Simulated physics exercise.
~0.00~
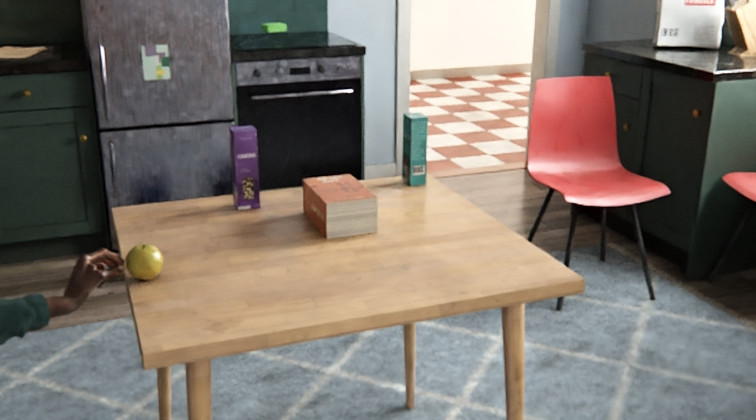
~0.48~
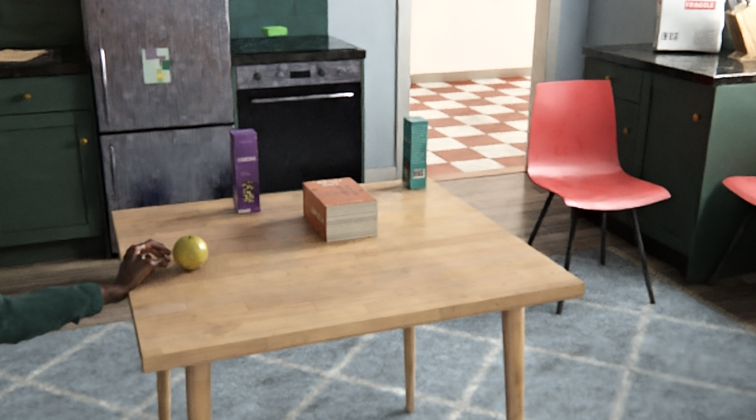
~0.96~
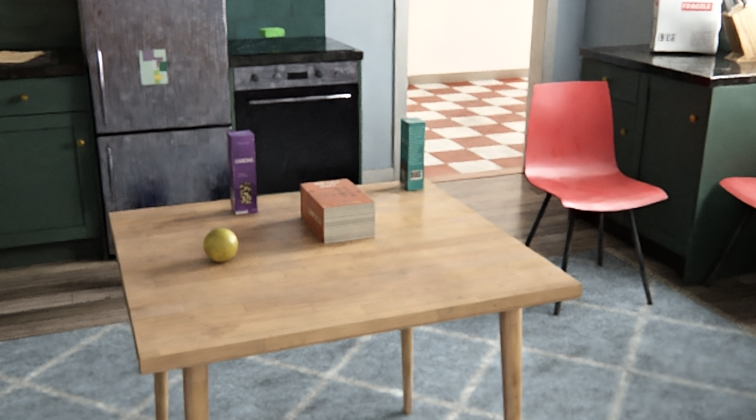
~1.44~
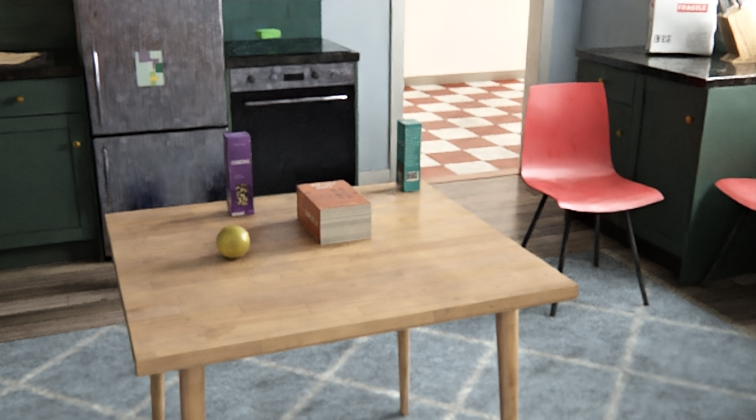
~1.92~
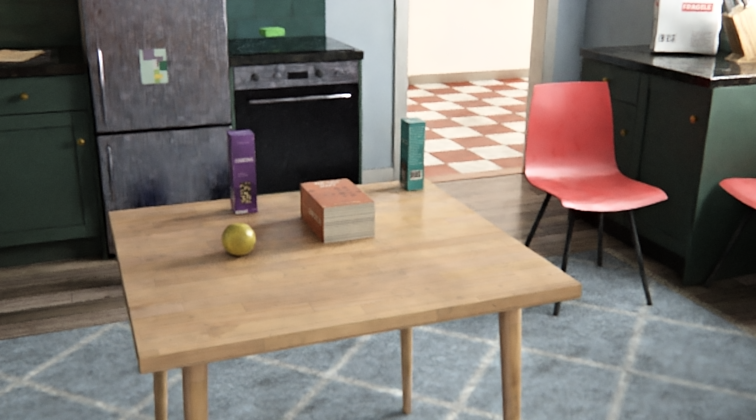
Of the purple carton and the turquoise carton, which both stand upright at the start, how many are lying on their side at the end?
None of them are lying on their side at the end. The purple carton and the turquoise carton both remain standing upright on the table.
